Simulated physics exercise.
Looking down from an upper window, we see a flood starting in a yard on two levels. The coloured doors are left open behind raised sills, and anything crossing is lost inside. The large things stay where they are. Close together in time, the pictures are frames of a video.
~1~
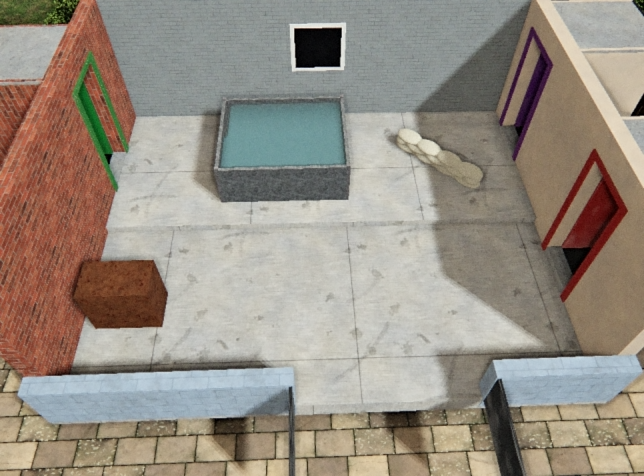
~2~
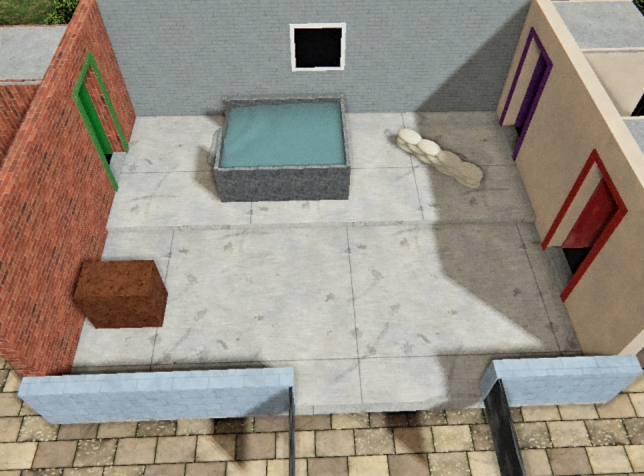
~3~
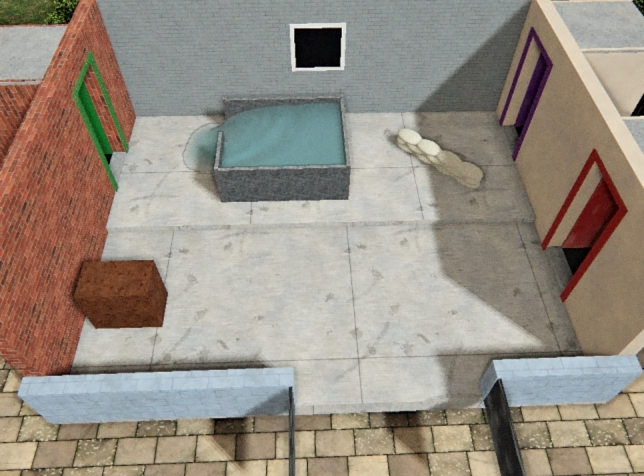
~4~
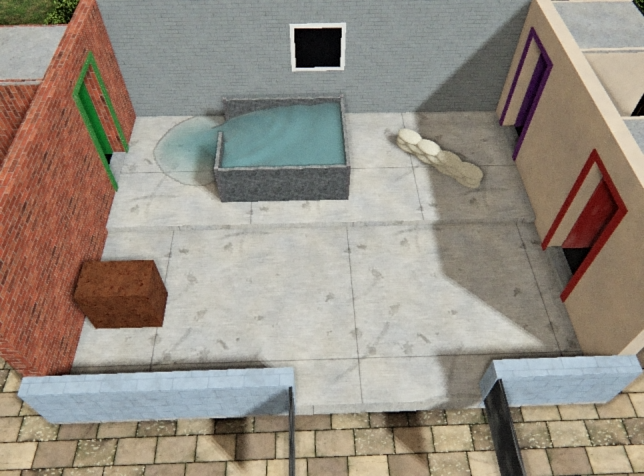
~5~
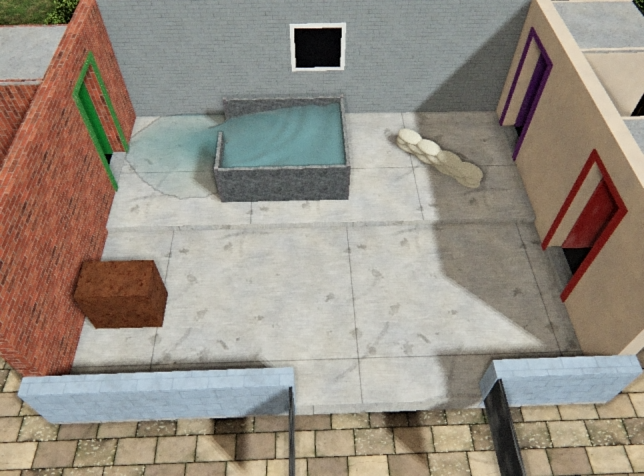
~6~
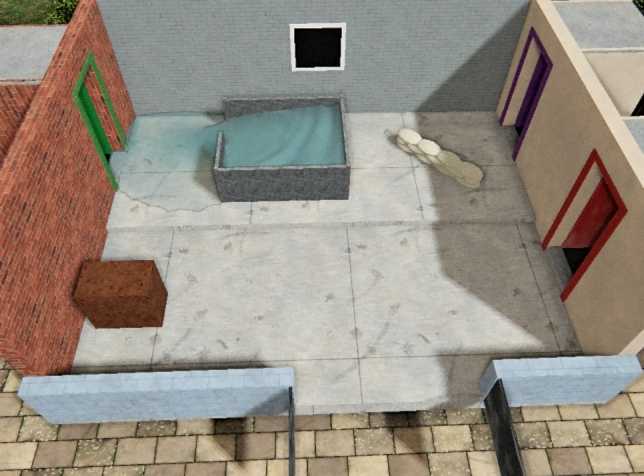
A grey stone tank of blue-green water stands at the back of a pale paved yard, seen from high above. A green-framed doorway opens in the red brick wall at left, purple and red ones in the beige wall at right, with a rusty-brown block at lower left. Water pours from the tank's left side and spreads thinly leftward to the brick wall, while the camera stays still.
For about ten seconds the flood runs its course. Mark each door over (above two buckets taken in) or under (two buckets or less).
Red door: Under. Purple door: Over. Green door: Over.
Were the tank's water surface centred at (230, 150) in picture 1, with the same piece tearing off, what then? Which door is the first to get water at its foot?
The door you want is the one in green.
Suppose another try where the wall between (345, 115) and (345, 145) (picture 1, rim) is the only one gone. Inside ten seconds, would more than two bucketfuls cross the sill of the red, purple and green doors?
The red one tops the mark; the purple one tops the mark; the green one falls short.
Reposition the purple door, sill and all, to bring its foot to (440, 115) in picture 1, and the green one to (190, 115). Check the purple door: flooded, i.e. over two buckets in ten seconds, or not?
Well, the purple door comes in low.
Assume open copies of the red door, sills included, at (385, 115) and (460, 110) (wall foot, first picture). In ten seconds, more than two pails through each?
Well, the first one doesn't reach it and the other one doesn't reach it.
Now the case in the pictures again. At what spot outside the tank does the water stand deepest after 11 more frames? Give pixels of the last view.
About (135, 125).
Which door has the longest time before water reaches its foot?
It is the door marked red.
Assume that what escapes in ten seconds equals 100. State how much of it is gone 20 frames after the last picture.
It would be around 45 %.
A moment on, water covers 10 % of the floor; the red door not reached, the purple door not reached, the green door over two buckets in.
Next, water covers 15 % of the floor; the red door not reached, the purple door not reached, the green door far over two buckets in.
Then, water covers 30 % of the floor; the red door not reached, the purple door not reached, the green door far over two buckets in.
Later, water covers 70 % of the floor; the red door not reached, the purple door under two buckets in, the green door far over two buckets in.
In the end, water covers 85 % of the floor; the red door wet at the sill, nothing in, the purple door over two buckets in, the green door far over two buckets in.
